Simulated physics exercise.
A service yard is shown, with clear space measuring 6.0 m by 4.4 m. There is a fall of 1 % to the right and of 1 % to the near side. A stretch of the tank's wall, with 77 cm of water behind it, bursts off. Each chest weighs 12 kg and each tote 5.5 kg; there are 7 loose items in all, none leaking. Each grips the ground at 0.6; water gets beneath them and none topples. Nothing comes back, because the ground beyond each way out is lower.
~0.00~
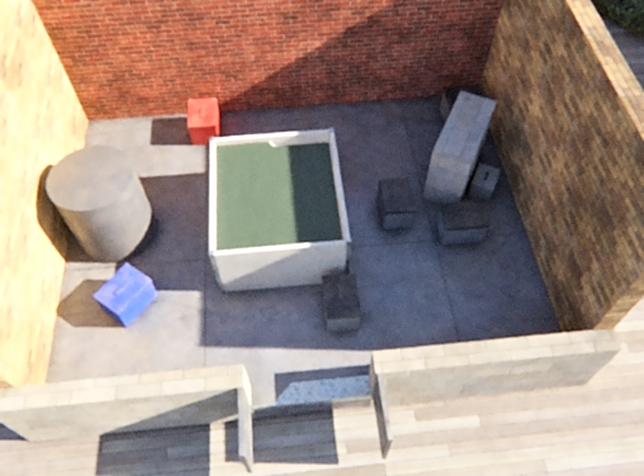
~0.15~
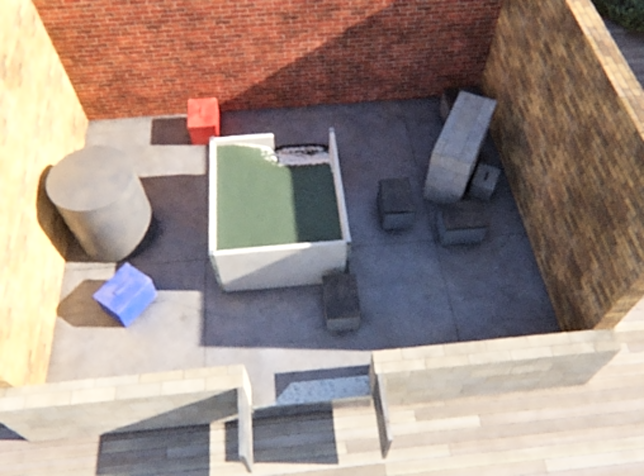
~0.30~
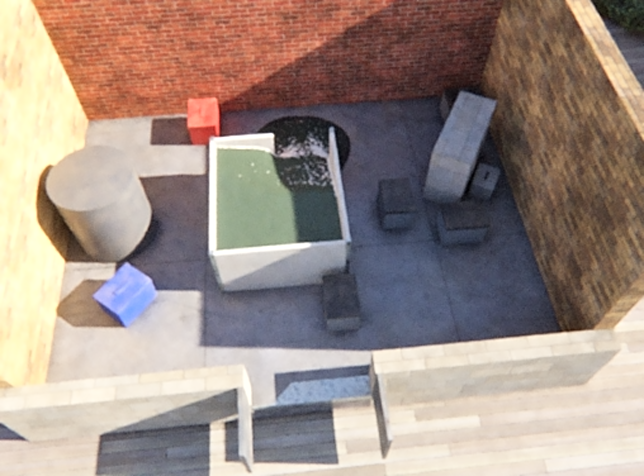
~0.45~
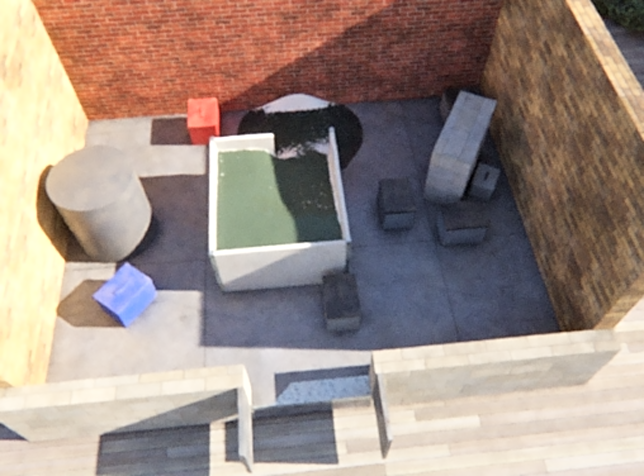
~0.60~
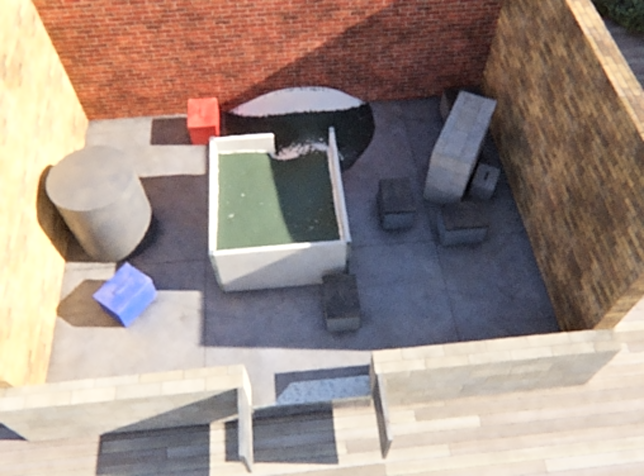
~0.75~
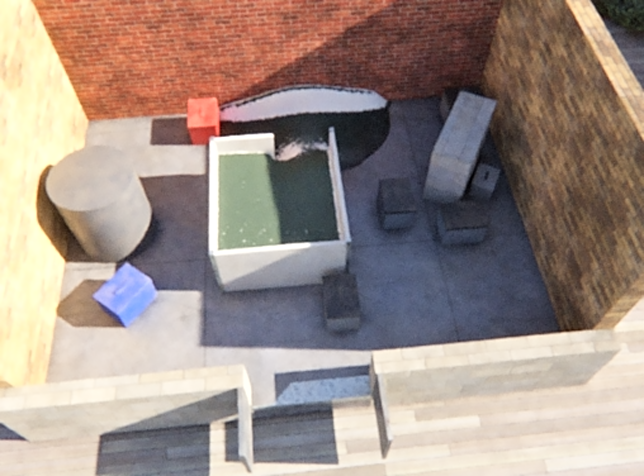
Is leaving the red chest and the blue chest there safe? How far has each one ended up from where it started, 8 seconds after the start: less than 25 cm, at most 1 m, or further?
Result: My guess is the red chest gets washed a long way; my guess is the blue chest remains near its start.
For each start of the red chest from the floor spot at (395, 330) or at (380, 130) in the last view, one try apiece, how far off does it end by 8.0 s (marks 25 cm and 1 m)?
First it is swept away, then it is swept away.
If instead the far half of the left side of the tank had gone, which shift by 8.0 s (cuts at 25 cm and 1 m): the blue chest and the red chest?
With that failure, the blue chest covers a big distance, and the red chest covers a big distance.
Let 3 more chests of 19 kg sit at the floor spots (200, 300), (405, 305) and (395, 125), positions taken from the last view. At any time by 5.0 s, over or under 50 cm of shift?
In that order: Under, under, past it.
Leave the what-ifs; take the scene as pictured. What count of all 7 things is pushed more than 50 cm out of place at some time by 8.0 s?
Result: 2.
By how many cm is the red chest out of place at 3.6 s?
140 cm or so by then.
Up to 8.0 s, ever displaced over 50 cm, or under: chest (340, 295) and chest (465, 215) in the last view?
Taking them in order: Fell shy and fell shy.
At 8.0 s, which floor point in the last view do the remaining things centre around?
(369, 265).
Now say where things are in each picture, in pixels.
The red chest at (202, 112) rests on the ground; the blue chest at (122, 287), on the bottom; water covers 2.5 m2; 0 of 7 have shifted, in the first picture.
The red chest at (202, 112), on the bottom; the blue chest at (122, 287), on the bottom; water covers 3.0 m2; 0 of 7 have shifted, in the second picture.
The red chest at (202, 112), on the bottom; the blue chest at (122, 287), on the bottom; 3.8 m2 under water; 0 of 7 have shifted, in the third picture.
The red chest at (202, 112), on the bottom; the blue chest at (122, 287) rests on the ground; water covers 4.6 m2; 0 of 7 have shifted, in the fourth picture.
The red chest at (202, 112), on the bottom; the blue chest at (122, 287), on the bottom; water covers 4.9 m2; 0 of 7 have shifted, in the fifth picture.
The red chest at (202, 112) rests on the ground; the blue chest at (122, 287) rests on the ground; water covers 5.2 m2; 0 of 7 have shifted, in the sixth picture.
After 1.6 s the red chest is near (157, 141), 0.8 m from its start, aground; the blue chest is near (122, 287), 0.0 m from its start, aground; 0 of 7 are out; 1 afloat.
After 3.6 s the red chest is near (116, 160), 1.4 m from its start, afloat; the blue chest is near (122, 287), 0.0 m from its start, aground; 0 of 7 are out; 3 afloat.
After 5.6 s the red chest is near (198, 199), 1.6 m from its start, afloat; the blue chest is near (122, 287), 0.0 m from its start, aground; 0 of 7 are out; 4 afloat.
After 8.0 s the red chest is near (188, 354), 3.7 m from its start, afloat; the blue chest is near (122, 287), 0.0 m from its start, aground; 0 of 7 are out; 5 afloat.
